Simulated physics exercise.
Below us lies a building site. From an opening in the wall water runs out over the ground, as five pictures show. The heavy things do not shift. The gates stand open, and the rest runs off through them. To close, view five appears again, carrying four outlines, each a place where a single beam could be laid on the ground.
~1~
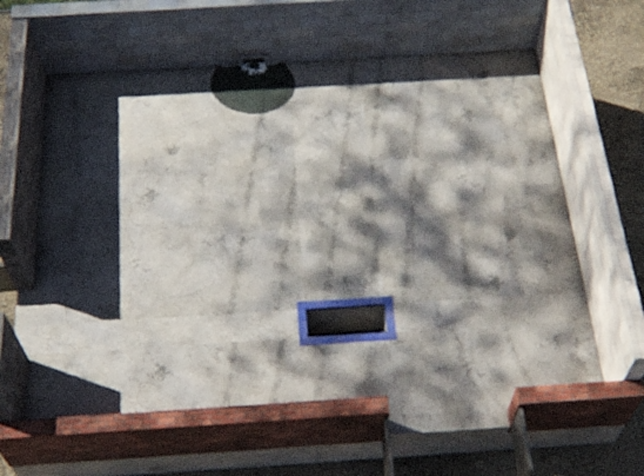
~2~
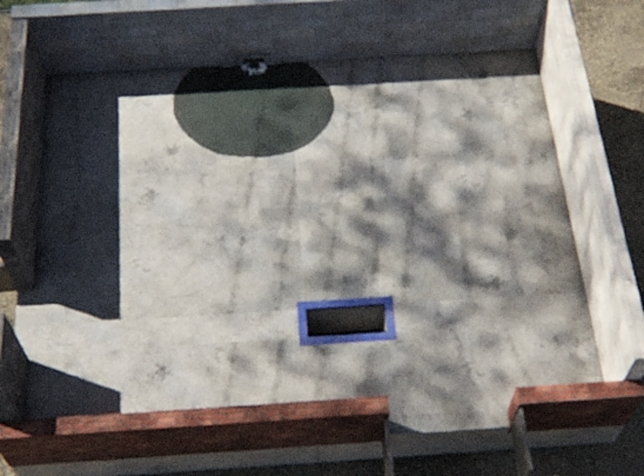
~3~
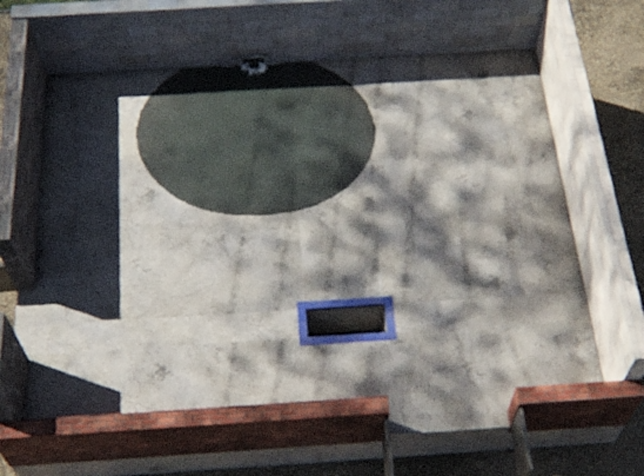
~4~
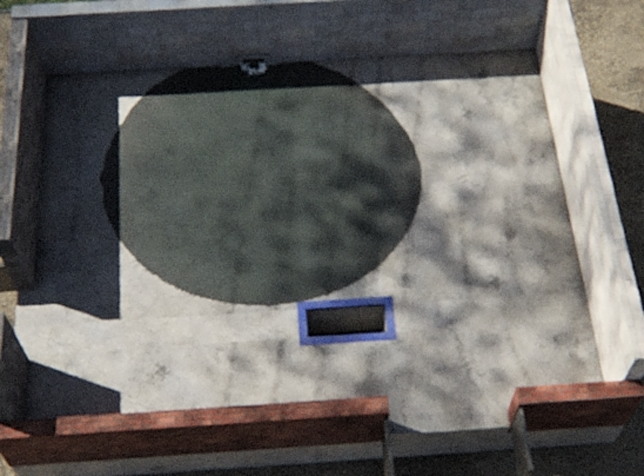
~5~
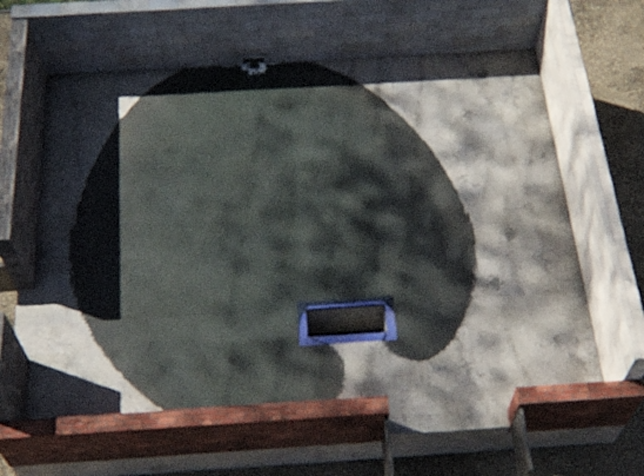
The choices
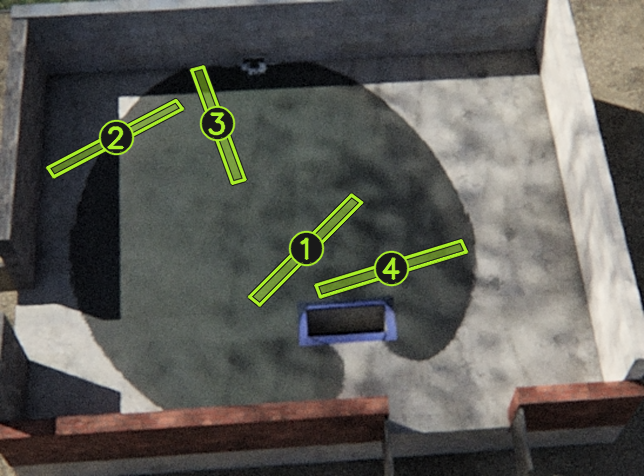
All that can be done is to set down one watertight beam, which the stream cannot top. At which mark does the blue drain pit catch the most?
3.
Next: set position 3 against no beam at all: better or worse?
Position 3 is better.
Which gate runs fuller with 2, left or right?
The right gate.
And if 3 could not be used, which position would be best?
The answer is 2.
In lime, 1 from (254, 300) to (356, 198); 2 from (50, 172) to (179, 104); 3 from (197, 68) to (238, 181); 4 from (318, 291) to (463, 246).
With 1, about 13 % of the stream goes into the blue drain pit, about 82 % out by the gates.
With 2, about 31 % of the stream goes into the blue drain pit, about 63 % out by the gates.
With 3, about 44 % of the stream goes into the blue drain pit, about 51 % out by the gates.
With 4, about 11 % of the stream goes into the blue drain pit, about 82 % out by the gates.
